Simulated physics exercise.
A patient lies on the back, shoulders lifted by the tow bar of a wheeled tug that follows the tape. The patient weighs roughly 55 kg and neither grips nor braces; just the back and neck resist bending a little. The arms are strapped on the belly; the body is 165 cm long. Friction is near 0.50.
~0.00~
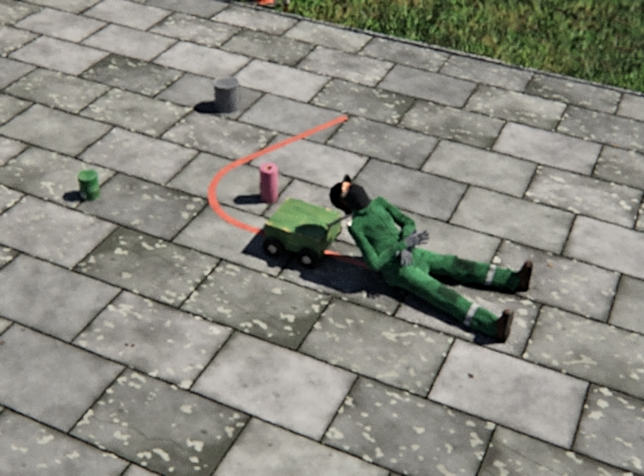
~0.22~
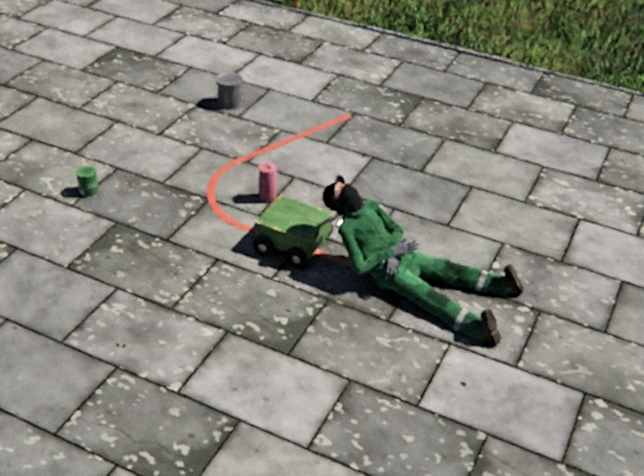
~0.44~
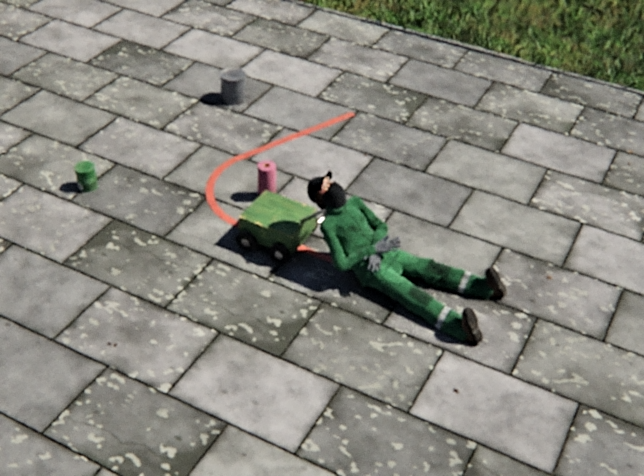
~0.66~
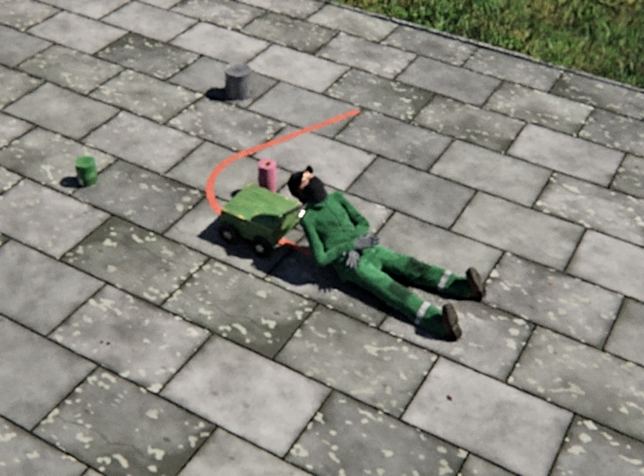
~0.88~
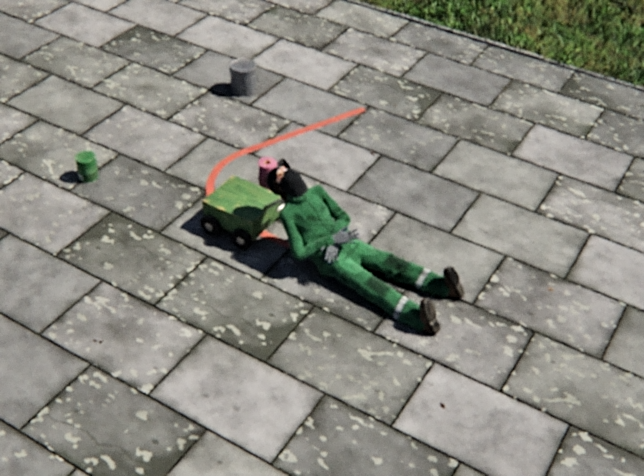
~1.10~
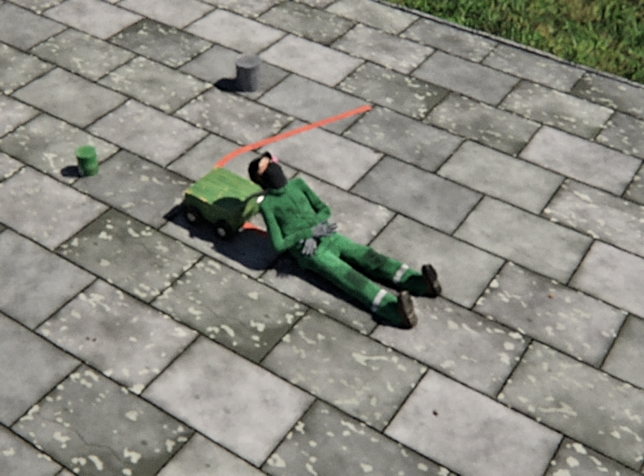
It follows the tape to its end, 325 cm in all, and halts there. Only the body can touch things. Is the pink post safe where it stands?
This time the pink post is shifted.
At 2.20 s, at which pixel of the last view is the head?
Near (196, 128).
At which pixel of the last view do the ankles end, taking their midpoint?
At about (280, 159).
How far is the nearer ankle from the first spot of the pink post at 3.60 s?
About 40 cm.
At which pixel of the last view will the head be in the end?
Near (384, 48).
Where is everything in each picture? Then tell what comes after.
The first picture shows pink post (269, 183), grey bucket (227, 95), end of the tape (342, 119).
The second picture shows pink post (268, 183), grey bucket (230, 91); tow bar 5 cm along the tape.
The third picture shows pink post (267, 181), grey bucket (233, 87); tow bar 16 cm along the tape.
The fourth picture shows pink post (267, 179), grey bucket (238, 82); tow bar 30 cm along the tape.
The fifth picture shows pink post (268, 178), grey bucket (243, 78); tow bar 45 cm along the tape.
The sixth picture shows grey bucket (248, 73), end of the tape (366, 108); tow bar 60 cm along the tape.
After 2.20 s the pink post is where it stood, near (268, 176) in the last picture's view; the grey bucket where it stood; the nearer ankle is 87 cm from that spot.
After 2.90 s the pink post is where it stood, near (268, 176) in the last picture's view; the nearer ankle is 58 cm from that spot.
After 3.60 s the pink post is 14 cm from where it stood, near (280, 168) in the last picture's view; the grey bucket where it stood; the nearer ankle is 37 cm from that spot.
After 4.30 s the pink post is 34 cm from where it stood, near (302, 160) in the last picture's view; the grey bucket where it stood; the nearer ankle is 9 cm from that spot.
By 5.1 s, pink post gets knocked; grey bucket stays put; green can stays put.
